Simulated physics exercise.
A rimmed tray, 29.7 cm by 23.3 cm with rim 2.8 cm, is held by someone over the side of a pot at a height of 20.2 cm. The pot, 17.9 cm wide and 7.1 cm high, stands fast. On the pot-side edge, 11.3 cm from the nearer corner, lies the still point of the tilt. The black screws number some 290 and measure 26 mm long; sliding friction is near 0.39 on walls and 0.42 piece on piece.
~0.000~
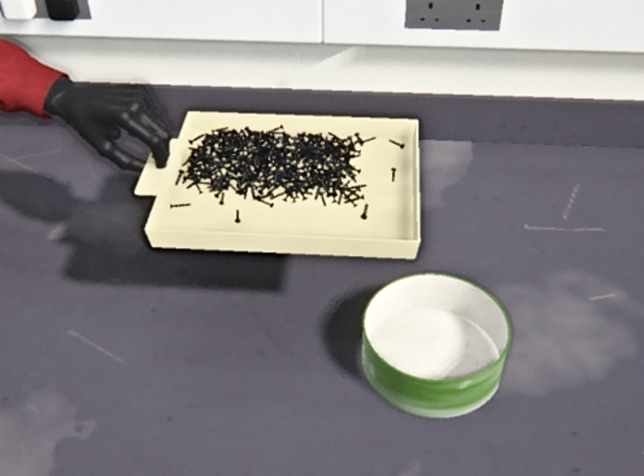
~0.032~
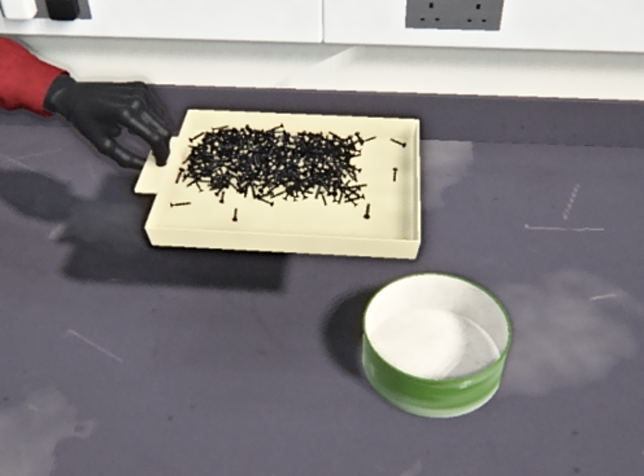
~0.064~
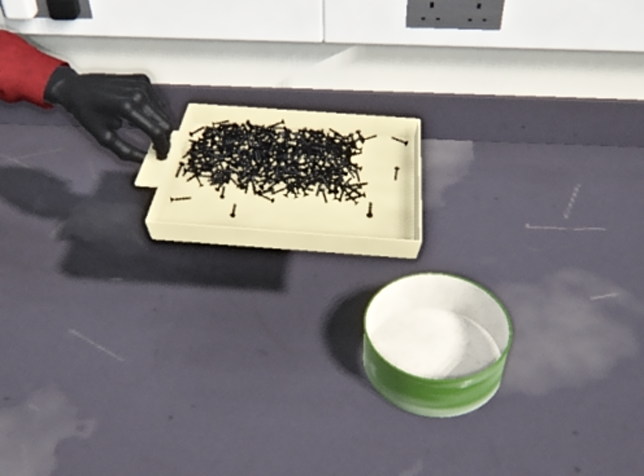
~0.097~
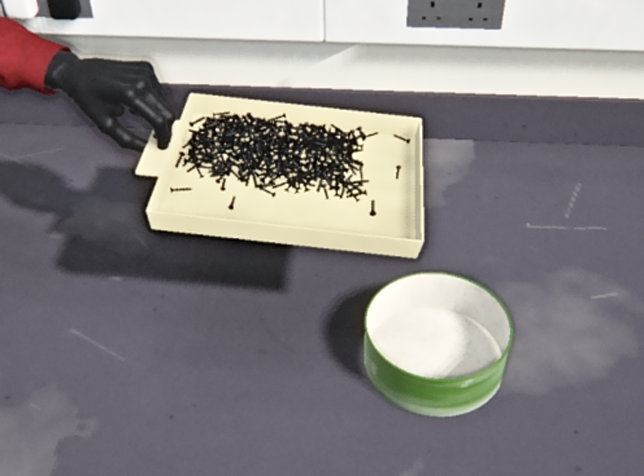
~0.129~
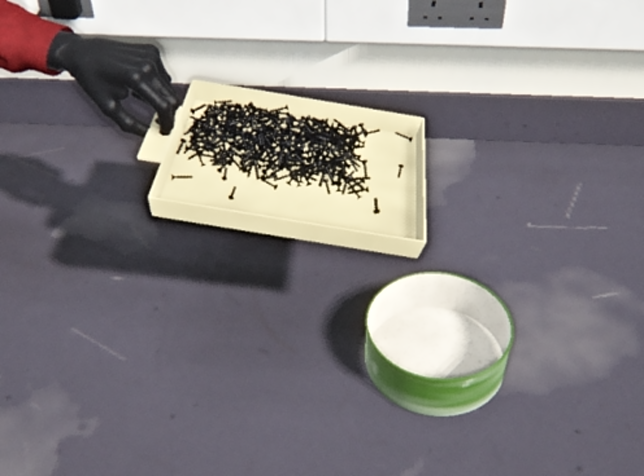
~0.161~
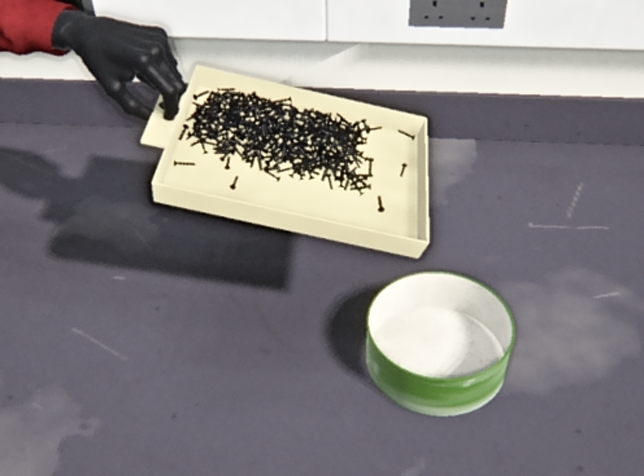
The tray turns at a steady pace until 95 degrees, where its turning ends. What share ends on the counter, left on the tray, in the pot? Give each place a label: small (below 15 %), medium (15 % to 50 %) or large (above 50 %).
Shares by place: Counter large, tray small, pot medium.
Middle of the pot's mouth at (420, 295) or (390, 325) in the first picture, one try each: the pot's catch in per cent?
In order, about 35 and about 5 per cent.
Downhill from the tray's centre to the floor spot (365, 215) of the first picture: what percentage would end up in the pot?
I'd say close to 90 %.
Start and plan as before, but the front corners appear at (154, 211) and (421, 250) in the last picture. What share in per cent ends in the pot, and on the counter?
Pot 95, counter 5.
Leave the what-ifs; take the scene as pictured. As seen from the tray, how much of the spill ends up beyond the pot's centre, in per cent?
90 per cent.
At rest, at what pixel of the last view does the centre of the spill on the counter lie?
Spill centre at rest: About (519, 290).
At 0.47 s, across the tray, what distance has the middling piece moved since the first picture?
It has moved some 6 cm from its start.
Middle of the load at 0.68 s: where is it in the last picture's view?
Expected load position: Near (451, 180).
Then, at 0.47 s, tilt 53 degrees; the tray holds 100 %, the pot 0 %.
After 0.68 s, tilt 80 degrees; the tray holds 70 %, the pot 0 %.
After 1.01 s, tilt 95 degrees; the tray holds 10 %, the pot 25 %.
By 2.3 s all is still; counter 70 %, tray 0 %, pot 30 %.
